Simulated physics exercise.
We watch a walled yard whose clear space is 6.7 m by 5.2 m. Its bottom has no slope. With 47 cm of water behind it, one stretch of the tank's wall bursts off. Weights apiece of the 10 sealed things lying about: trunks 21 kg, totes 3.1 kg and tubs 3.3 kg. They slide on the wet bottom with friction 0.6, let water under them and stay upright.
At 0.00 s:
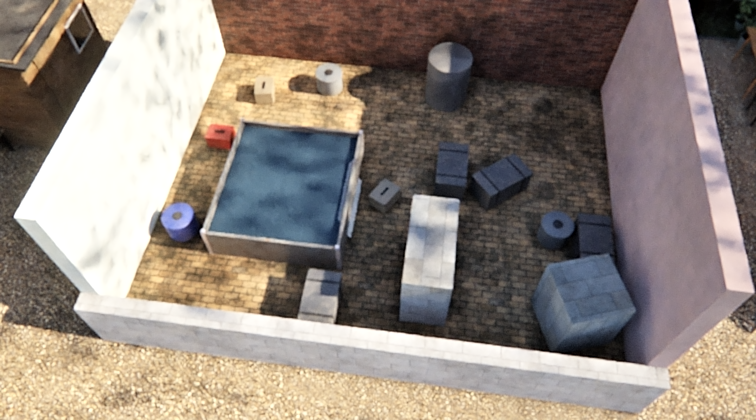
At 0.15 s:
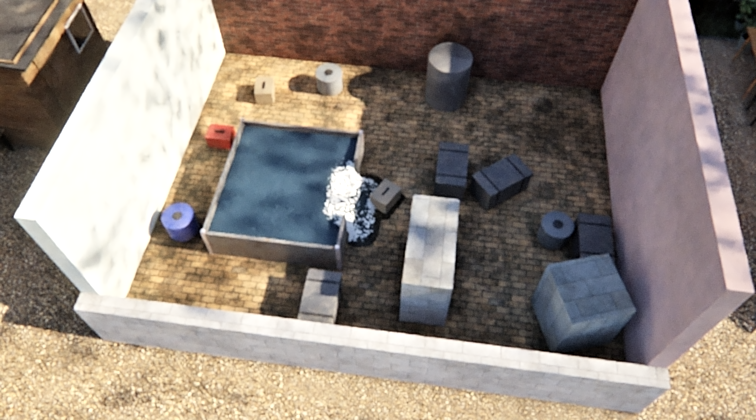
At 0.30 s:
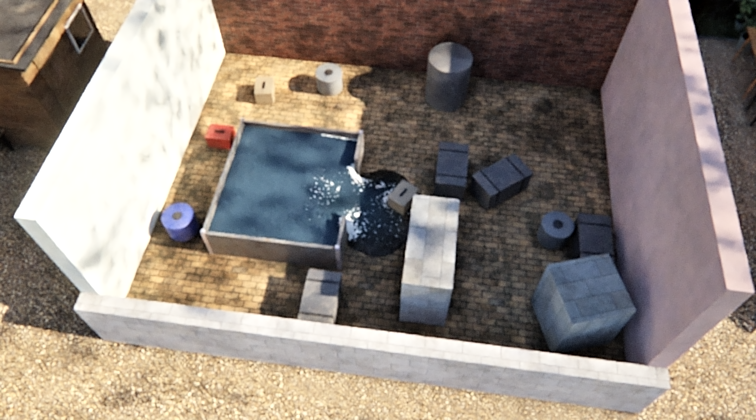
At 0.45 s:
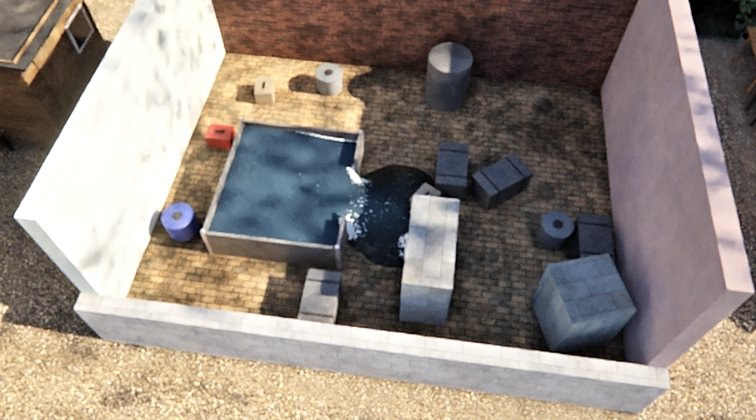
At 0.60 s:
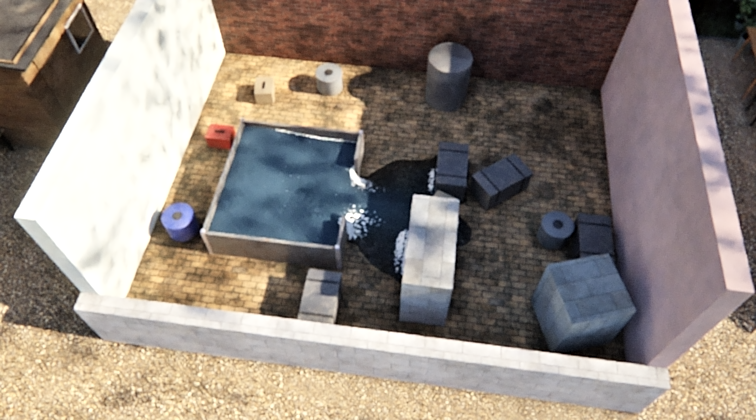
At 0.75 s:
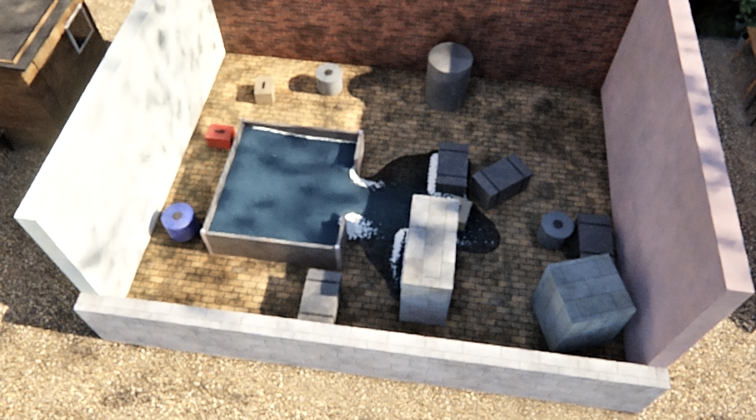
Walled brick yard with water bursting through the right side of a tank, pushing a small box and spreading around blocks.
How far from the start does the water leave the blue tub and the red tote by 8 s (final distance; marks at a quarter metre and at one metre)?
The blue tub stays put, the red tote barely shifts.
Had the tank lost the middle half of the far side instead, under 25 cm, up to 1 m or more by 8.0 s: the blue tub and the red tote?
Then the blue tub ends far away, the red tote gets carried off.
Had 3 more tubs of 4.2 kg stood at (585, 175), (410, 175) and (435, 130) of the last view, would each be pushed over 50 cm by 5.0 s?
In turn: Past it, more, under.
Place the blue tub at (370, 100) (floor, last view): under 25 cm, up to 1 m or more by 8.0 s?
It is nudged along.
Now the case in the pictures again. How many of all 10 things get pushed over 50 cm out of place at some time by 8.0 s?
I count 4.
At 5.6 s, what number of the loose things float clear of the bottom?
At that moment 5.
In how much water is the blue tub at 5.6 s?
About 0 cm.
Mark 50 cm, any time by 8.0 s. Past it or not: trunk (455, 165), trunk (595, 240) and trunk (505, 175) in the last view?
In that order: More, under, more.
After 1.6 s the blue tub is near (178, 216), 0.0 m from its start, aground; the red tote is near (220, 132), 0.0 m from its start, aground; 2 afloat.
After 3.6 s the blue tub is near (178, 216), 0.0 m from its start, aground; the red tote is near (220, 132), 0.0 m from its start, aground; 5 afloat.
After 5.6 s the blue tub is near (178, 216), 0.0 m from its start, aground; the red tote is near (220, 132), 0.0 m from its start, aground; 5 afloat.
After 8.0 s the blue tub is near (177, 216), 0.0 m from its start, aground; the red tote is near (220, 132), 0.0 m from its start, aground; 4 afloat.
